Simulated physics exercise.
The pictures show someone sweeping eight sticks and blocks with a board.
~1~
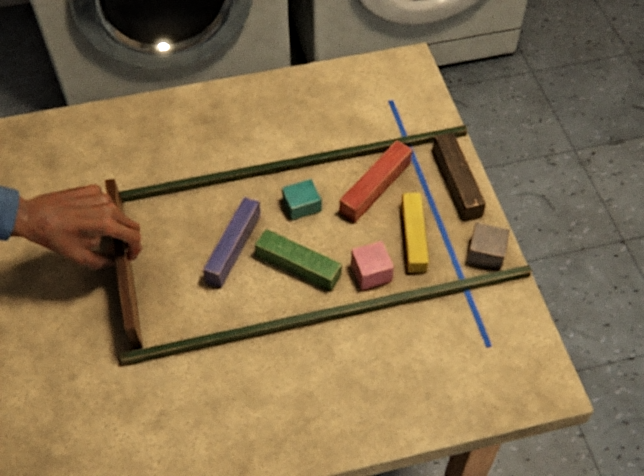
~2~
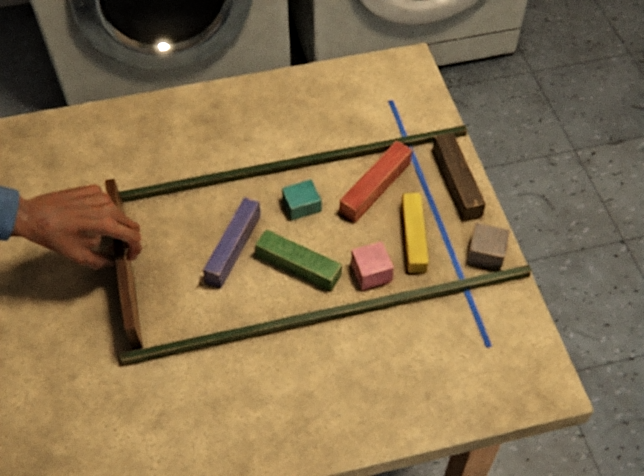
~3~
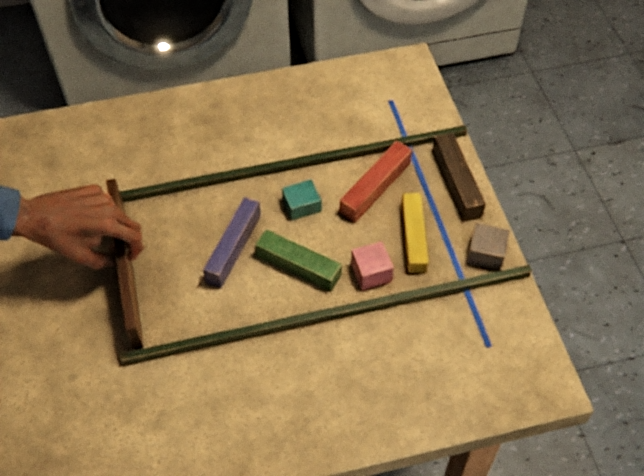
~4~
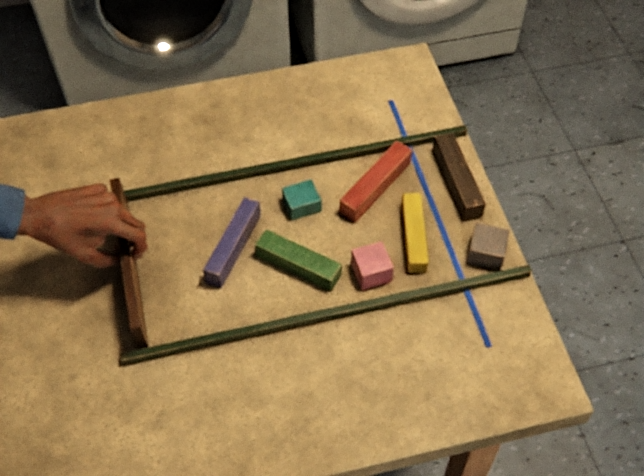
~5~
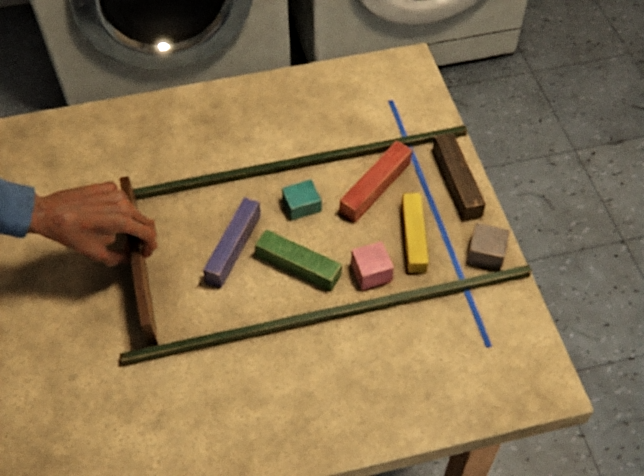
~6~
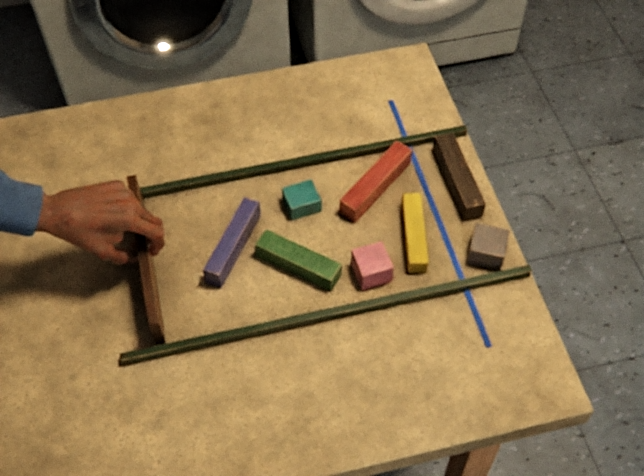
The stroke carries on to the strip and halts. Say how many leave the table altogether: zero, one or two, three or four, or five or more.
As it turns out, the number that fall off is three or four.
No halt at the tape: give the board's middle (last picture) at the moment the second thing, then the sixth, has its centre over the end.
About (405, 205), then (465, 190).
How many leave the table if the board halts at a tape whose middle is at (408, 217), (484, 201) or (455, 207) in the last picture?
It would be 2, 7 and 4.
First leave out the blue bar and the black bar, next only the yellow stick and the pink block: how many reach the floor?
First 1, then 1.
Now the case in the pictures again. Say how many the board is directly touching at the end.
In contact: 2.
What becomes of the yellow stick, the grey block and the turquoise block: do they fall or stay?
The yellow stick falls, the grey block drops off, the turquoise block holds on.
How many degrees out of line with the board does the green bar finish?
Some 20 degrees.
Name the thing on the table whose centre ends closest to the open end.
The red bar ends nearest.
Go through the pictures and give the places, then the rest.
The first frame shows black bar (458, 176); grey block (488, 247); yellow stick (415, 232); board (124, 262); tape (435, 211).
The second frame shows grey block (488, 247); red bar (376, 181).
The third frame shows yellow stick (415, 232); board (124, 262).
The fourth frame shows black bar (458, 176); green bar (298, 260).
The fifth frame shows grey block (488, 247); blue bar (233, 242).
The sixth frame shows black bar (458, 176); grey block (488, 247); yellow stick (415, 232); board (146, 257); tape (435, 211).
Early on, none off yet; black bar at rest near (458, 176); grey block at rest near (488, 247); yellow stick at rest near (415, 232).
Finally, the number that fall off is three or four; lost, yellow stick, grey block and black bar.
